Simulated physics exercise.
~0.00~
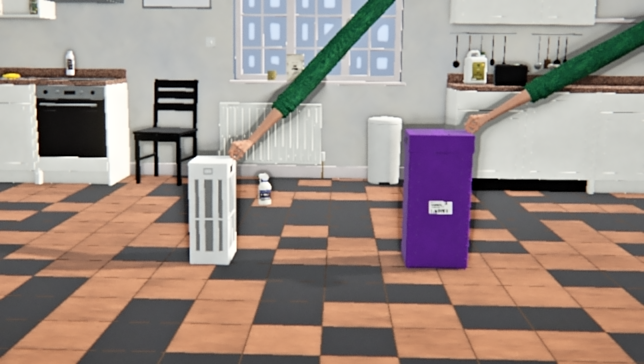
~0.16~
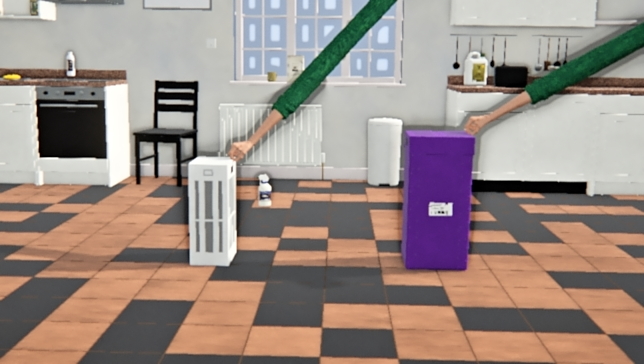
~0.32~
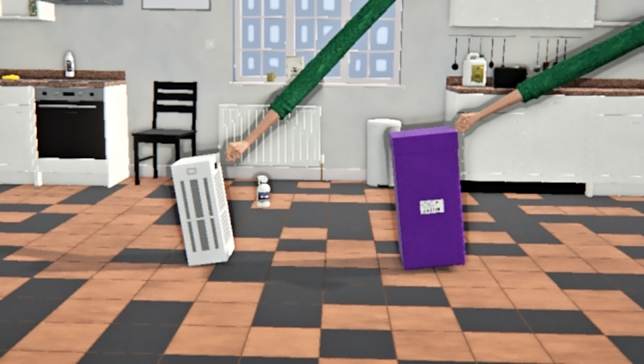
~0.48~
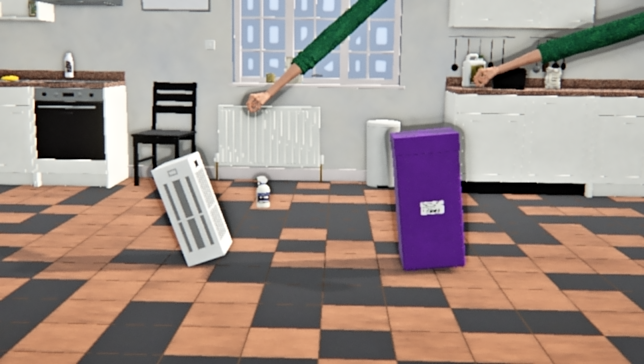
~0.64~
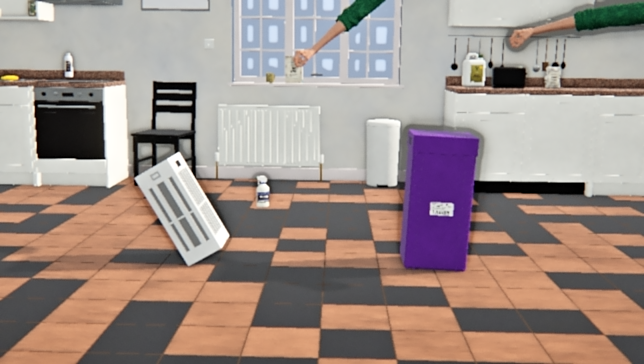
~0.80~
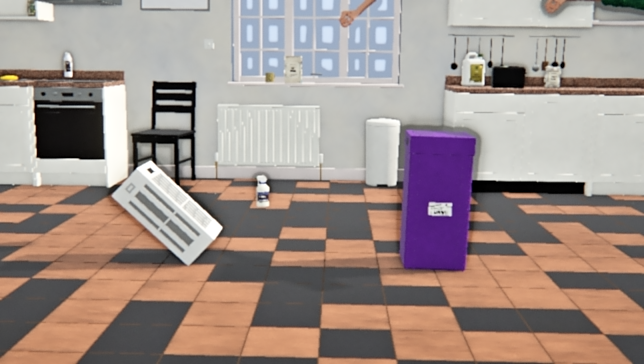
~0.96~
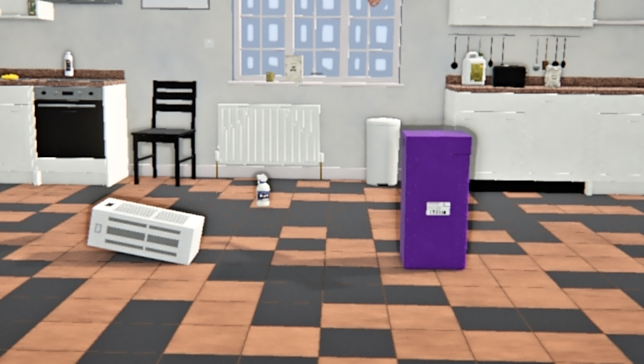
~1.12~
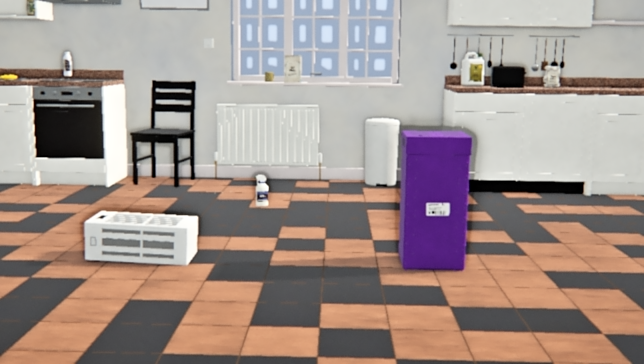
In a kitchen, two hands tip a white crate over while a purple tote rocks back upright.
